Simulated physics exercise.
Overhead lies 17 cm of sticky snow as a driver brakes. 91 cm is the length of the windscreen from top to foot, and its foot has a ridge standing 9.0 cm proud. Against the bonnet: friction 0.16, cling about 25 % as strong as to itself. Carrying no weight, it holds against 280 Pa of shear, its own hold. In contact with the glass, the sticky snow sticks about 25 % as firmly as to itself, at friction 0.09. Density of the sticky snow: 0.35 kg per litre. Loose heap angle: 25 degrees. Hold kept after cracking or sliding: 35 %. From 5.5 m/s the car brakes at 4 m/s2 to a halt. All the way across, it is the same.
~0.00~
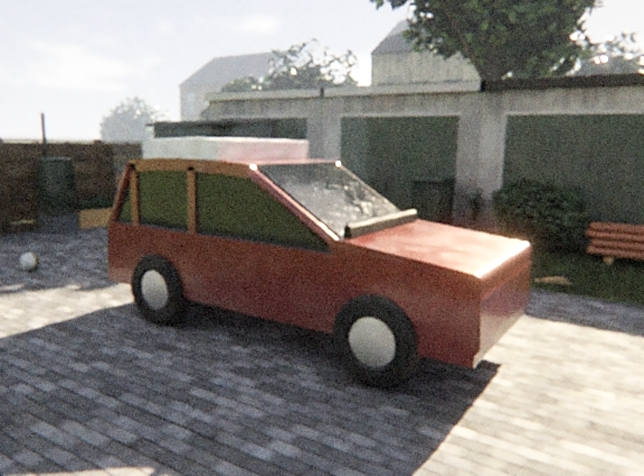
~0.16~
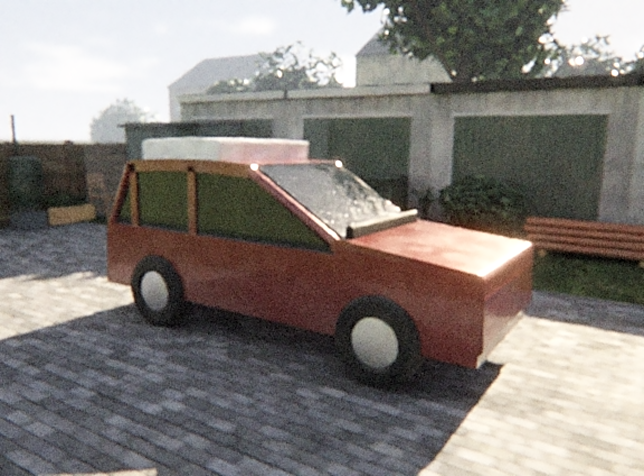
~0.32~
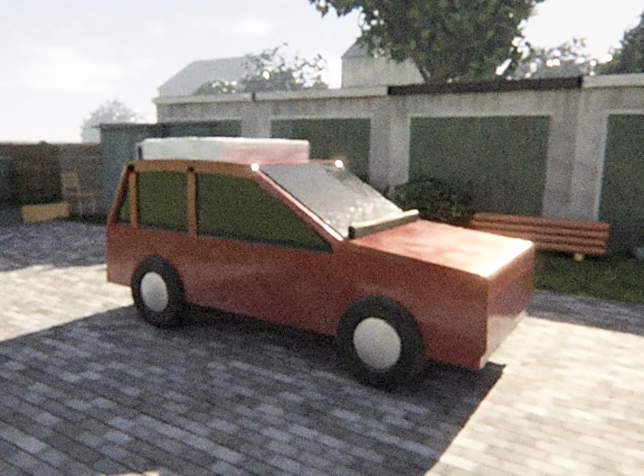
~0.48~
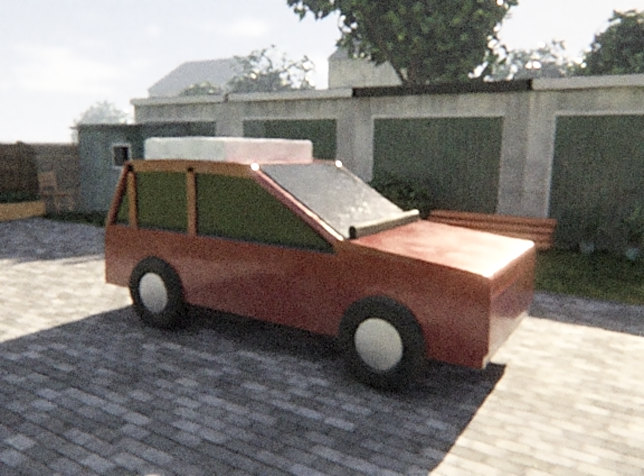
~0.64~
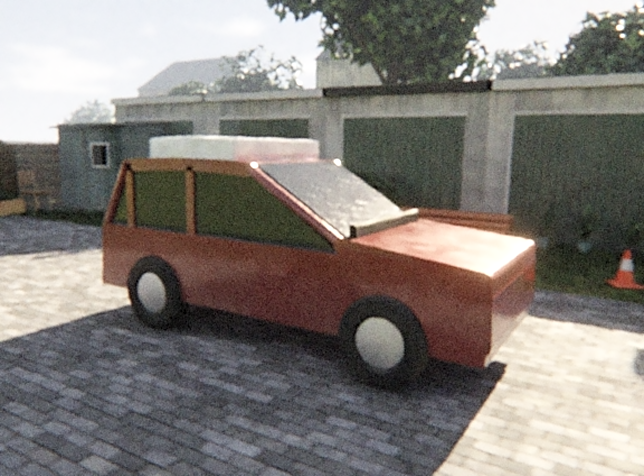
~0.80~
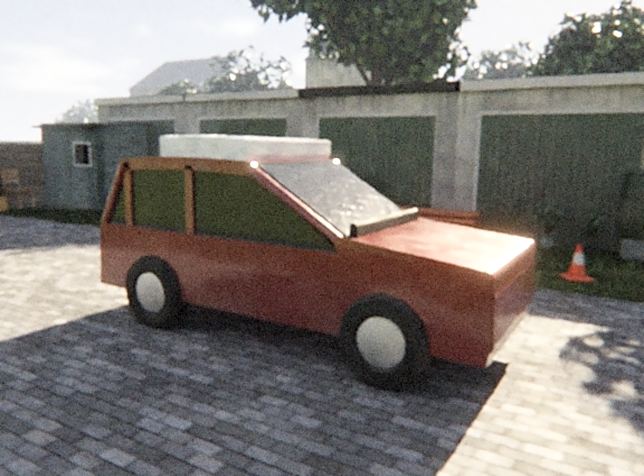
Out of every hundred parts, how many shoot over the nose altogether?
About 79 in every hundred shoot over the nose.
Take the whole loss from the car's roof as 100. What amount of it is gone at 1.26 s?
Some 70 per cent.
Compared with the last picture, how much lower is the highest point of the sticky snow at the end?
By my estimate, near 50 cm.
After 1.26 s, 26 % of the snow is on the roof, 72 % on the glass, 2 % on the bonnet and none has gone off the nose.
After 1.80 s, none of the snow is on the roof, 15 % on the glass, 80 % on the bonnet and 6 % has gone off the nose.
After 2.34 s, none of the snow is on the roof, 15 % on the glass, 15 % on the bonnet and 70 % has gone off the nose.
After 2.88 s, none of the snow is on the roof, 15 % on the glass, 6 % on the bonnet and 79 % has gone off the nose.
After 2.98 s, none of the snow is on the roof, 15 % on the glass, 6 % on the bonnet and 79 % has gone off the nose.
